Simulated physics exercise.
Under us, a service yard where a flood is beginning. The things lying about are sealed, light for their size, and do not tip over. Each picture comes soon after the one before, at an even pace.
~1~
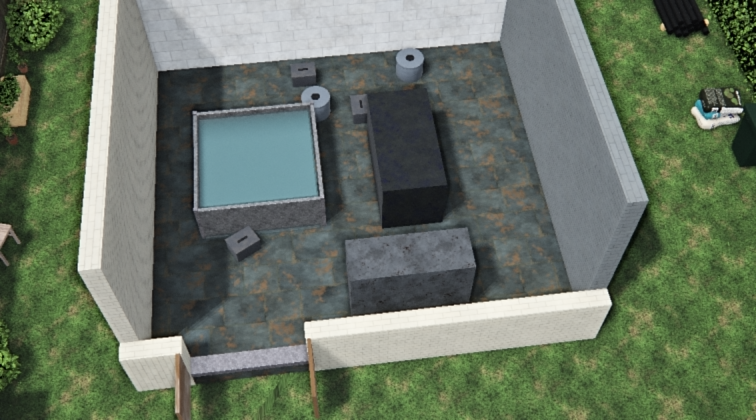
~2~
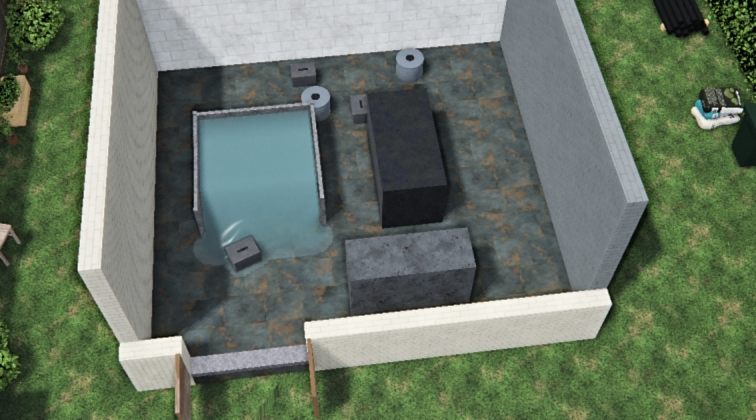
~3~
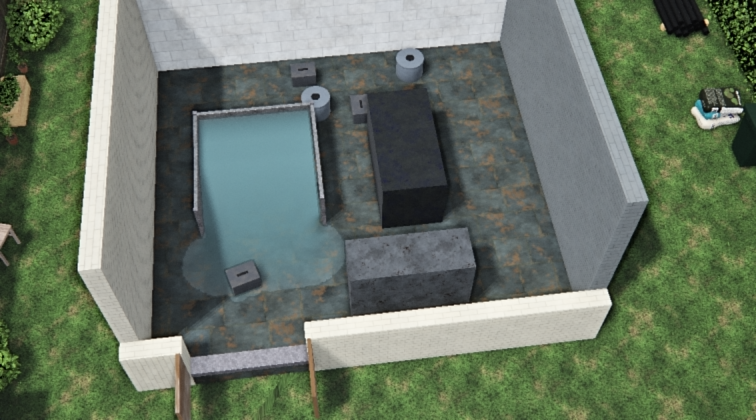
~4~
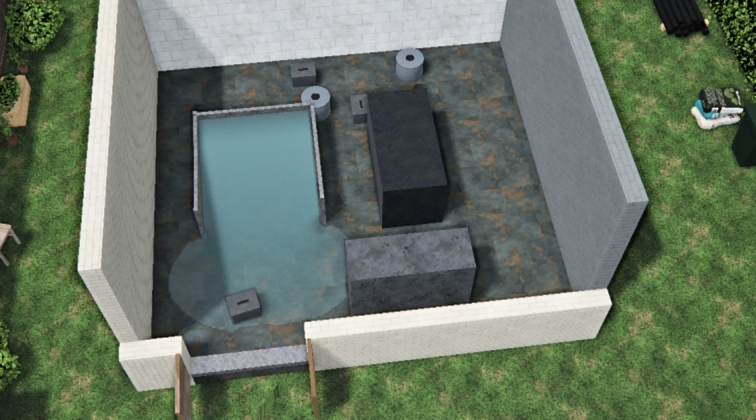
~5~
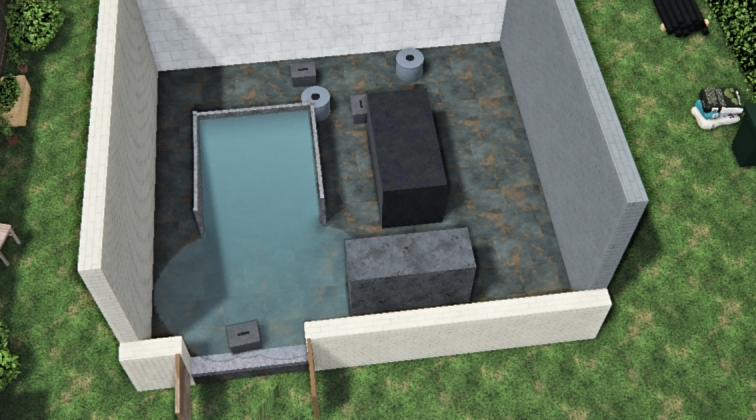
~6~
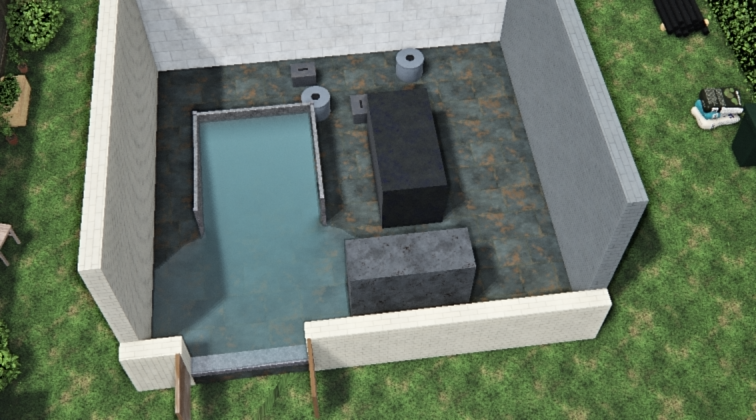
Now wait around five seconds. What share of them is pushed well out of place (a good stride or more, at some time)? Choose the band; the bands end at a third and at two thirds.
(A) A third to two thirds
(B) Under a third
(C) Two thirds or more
(B) Under a third.
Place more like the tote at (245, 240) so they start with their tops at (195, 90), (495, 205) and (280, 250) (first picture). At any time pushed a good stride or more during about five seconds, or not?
Each in turn: Stays in place, pushed clear, pushed clear.
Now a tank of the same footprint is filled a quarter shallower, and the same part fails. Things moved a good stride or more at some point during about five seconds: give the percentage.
Share displaced: Approx. 20 percent.
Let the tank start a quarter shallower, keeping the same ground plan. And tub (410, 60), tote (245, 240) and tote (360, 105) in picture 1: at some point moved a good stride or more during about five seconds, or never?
One after the other: Never so far, shifted that much, never so far.
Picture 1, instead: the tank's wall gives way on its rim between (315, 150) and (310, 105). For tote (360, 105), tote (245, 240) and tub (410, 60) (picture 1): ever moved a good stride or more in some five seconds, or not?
In that order: Shifted that much, less than that, shifted that much.
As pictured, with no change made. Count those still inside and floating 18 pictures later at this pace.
0 in all.
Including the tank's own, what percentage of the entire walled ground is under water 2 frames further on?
Roughly 30 per cent.
A moment on, 1 of 5 are well off their spots; 0 afloat.
Next, 1 of 5 are well off their spots; 0 afloat.
Later, 1 of 5 are well off their spots; 0 afloat.
In the end, 1 of 5 are well off their spots, and 1 have been at some point; 0 afloat.
